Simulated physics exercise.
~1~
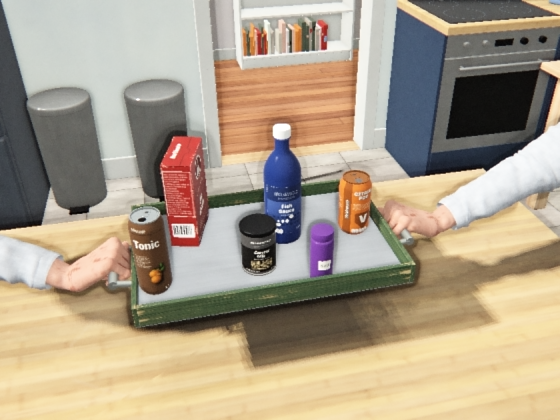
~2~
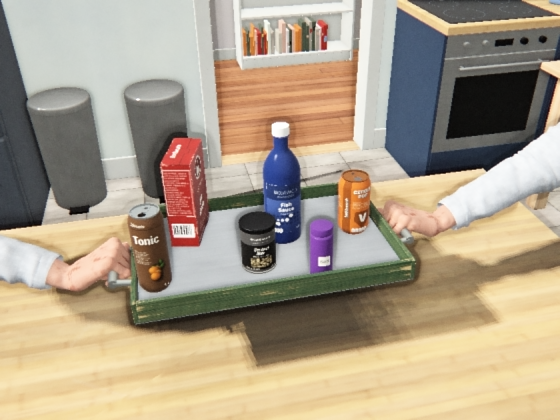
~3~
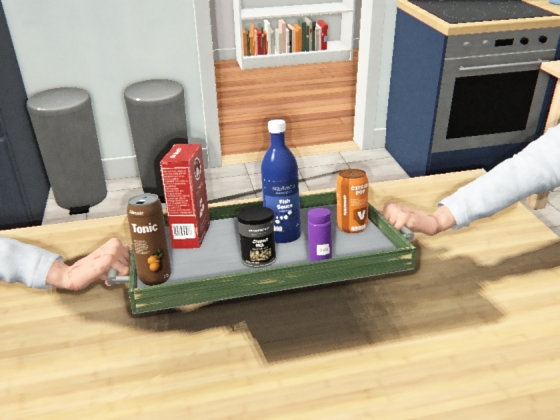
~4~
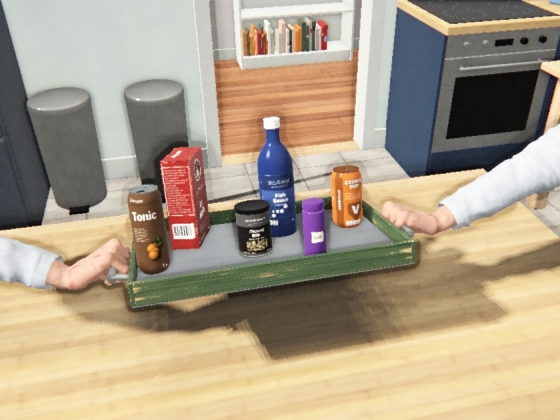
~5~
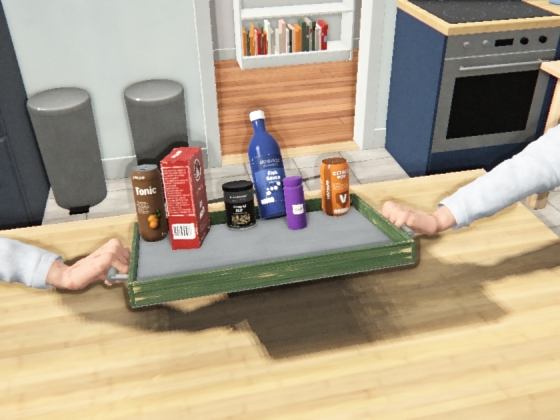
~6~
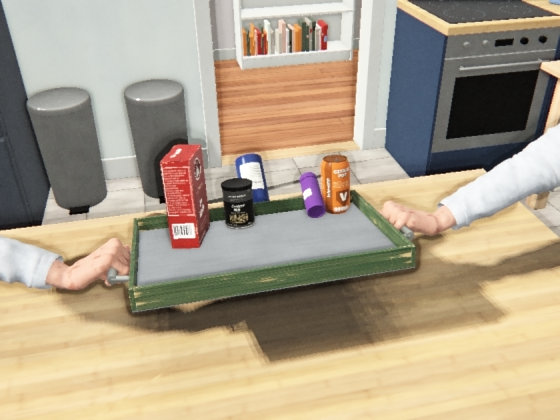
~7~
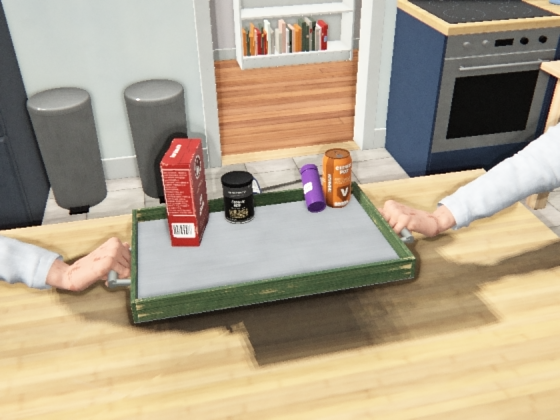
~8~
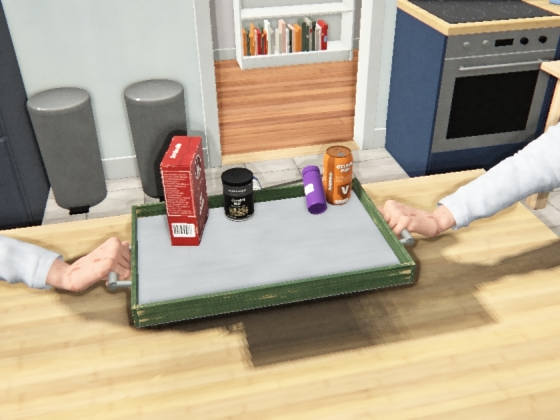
A green-rimmed tray, held by a hand at each end above a wooden kitchen table, carries a brown can at left, a red packet, a tall blue bottle, a black tin, a purple shaker and an orange can at right, seen from above in front. The hands tip its far side down, and the items lean and slide toward that edge. The blue bottle and brown can go over the far side, while the purple shaker topples. The hands level the tray again, leaving the shaker lying near the back between the upright black tin and orange can, with the red packet still standing.
